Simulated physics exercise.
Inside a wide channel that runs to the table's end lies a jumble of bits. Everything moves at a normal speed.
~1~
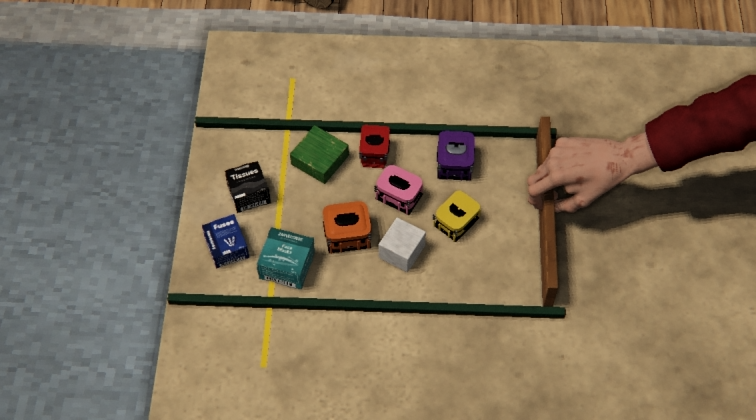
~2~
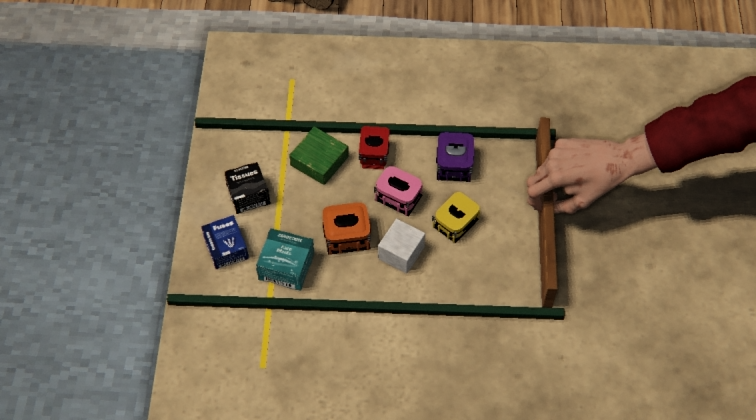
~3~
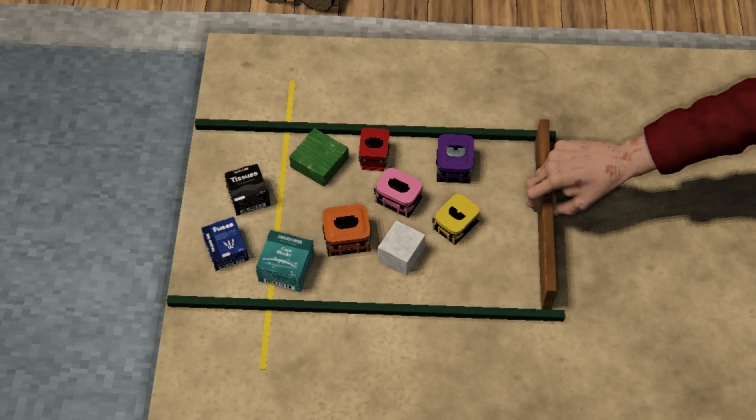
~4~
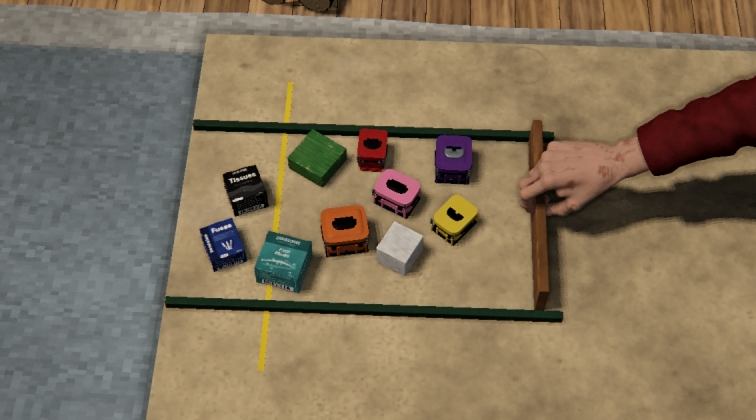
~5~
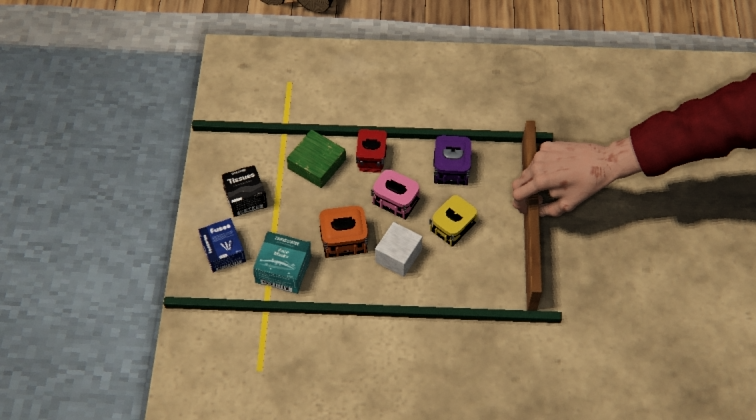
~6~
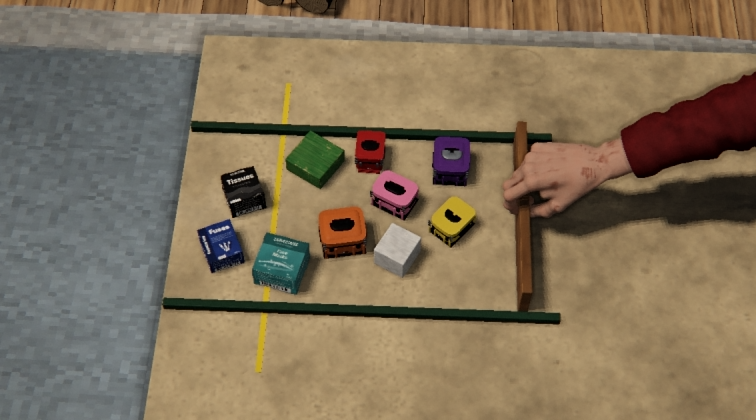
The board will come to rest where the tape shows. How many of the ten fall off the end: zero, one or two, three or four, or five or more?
All remain.
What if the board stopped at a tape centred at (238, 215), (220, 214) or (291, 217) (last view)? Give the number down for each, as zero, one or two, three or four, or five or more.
Lab note - count per position: Three to four; five or more; no fall at all.
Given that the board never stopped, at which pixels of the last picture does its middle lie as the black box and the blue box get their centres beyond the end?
Roughly (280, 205); for the second one, roughly (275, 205).
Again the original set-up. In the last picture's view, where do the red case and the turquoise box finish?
Looks like one lands around (233, 145), and the other around (211, 265).
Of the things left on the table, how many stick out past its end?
The total would be 3.
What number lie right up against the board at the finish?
Well, it touches 3.
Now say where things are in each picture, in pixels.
The first frame shows blue box (225, 241); black box (248, 187); turquoise box (286, 258); board (547, 209); tape (279, 212).
The second frame shows black box (247, 188); red case (374, 148).
The third frame shows turquoise box (286, 261); board (545, 212).
The fourth frame shows blue box (223, 245); pink case (397, 193).
The fifth frame shows black box (244, 191); purple case (452, 160).
The sixth frame shows blue box (221, 246); black box (243, 192); turquoise box (281, 263); board (522, 214); tape (275, 216).
A little later, none off yet; blue box at rest near (221, 246); black box at rest near (243, 192); turquoise box at rest near (281, 263).
Next, none off yet; blue box at rest near (221, 246); black box shifted a little near (236, 200); turquoise box at rest near (281, 264).
When it is over, the number that fall off is zero.
